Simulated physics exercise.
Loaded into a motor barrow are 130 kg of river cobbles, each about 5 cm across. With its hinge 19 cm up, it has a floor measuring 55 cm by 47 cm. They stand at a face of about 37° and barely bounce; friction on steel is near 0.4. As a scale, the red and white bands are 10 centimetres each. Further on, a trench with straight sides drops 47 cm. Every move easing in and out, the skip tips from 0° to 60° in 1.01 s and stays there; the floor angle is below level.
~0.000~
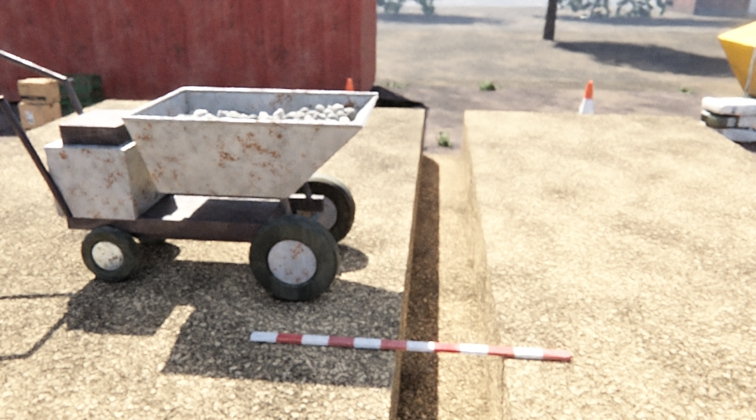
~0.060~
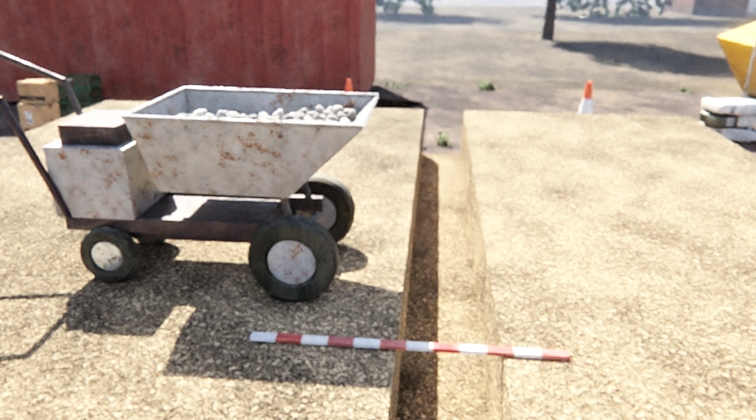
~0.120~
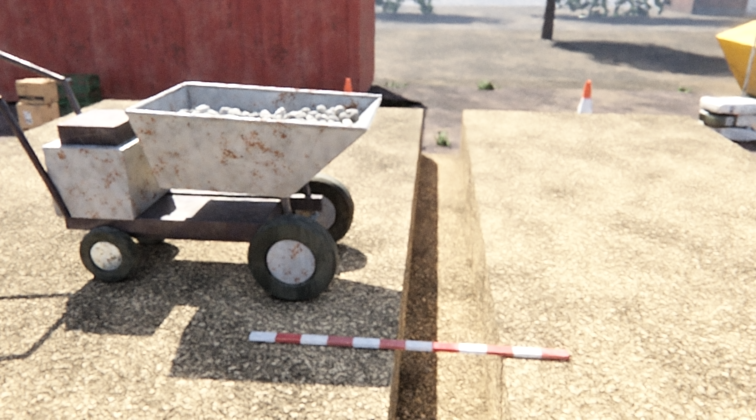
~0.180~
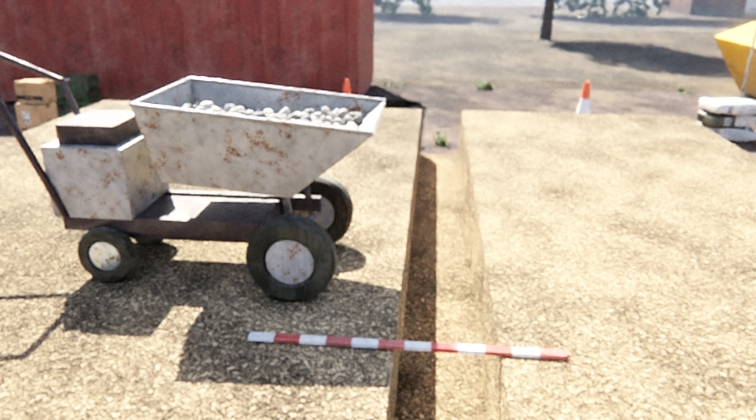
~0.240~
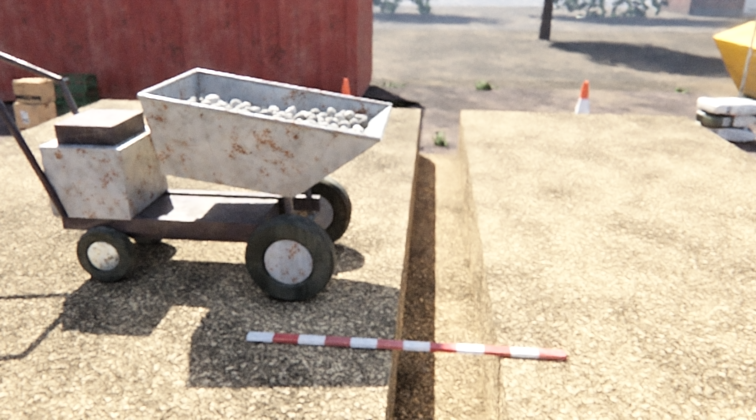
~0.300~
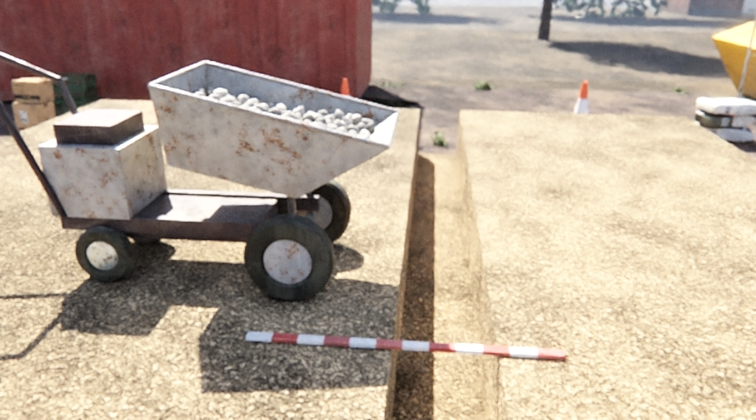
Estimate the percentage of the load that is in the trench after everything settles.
Roughly 67 per cent of the load.
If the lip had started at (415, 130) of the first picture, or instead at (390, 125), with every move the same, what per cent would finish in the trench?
Roughly 25 in a hundred from the first, 40 in a hundred from the second.
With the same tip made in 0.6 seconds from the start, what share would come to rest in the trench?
It would come to roughly 50 per cent.
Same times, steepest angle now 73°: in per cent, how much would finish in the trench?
The trench would hold about 70% of it.
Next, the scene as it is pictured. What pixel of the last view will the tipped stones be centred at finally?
Their middle ends up near (467, 342).
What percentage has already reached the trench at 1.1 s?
Close to 10 per cent at that time.
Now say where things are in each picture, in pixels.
In the first picture, the skip is at 0°, its lip at (362, 126); the top of the load is at (314, 116).
In the second picture, lip at (363, 127), floor tilted 1°, highest stones at (300, 117); the stones move at 0.2 m/s on average.
In the third picture, lip at (367, 129), floor tilted 2°, highest stones at (259, 116); the stones move at 0.3 m/s on average.
In the fourth picture, lip at (373, 134), floor tilted 5°, highest stones at (228, 112); the stones move at 0.5 m/s on average.
In the fifth picture, the skip is at 9°, its lip at (380, 140); the top of the load is at (218, 106); the stones move at 0.6 m/s on average.
In the sixth picture, the skip is at 13°, its lip at (389, 147); the top of the load is at (214, 98); the stones move at 0.7 m/s on average.
After 0.8 s the floor is at 51°; 100 % in the skip; the foremost stones are at (428, 205).
After 1.1 s the floor is at 60°; 86 % in the skip, 12 % in the trench, 2 % past the trench; the foremost stones are at (500, 272).
After 1.5 s the floor is at 60°; 47 % in the skip, 23 % in the trench, 31 % past the trench; the foremost stones are at (633, 314).
After 3.4 s the floor is at 60°; 0 % in the skip, 67 % in the trench, 33 % past the trench; the foremost stones are at (739, 302).
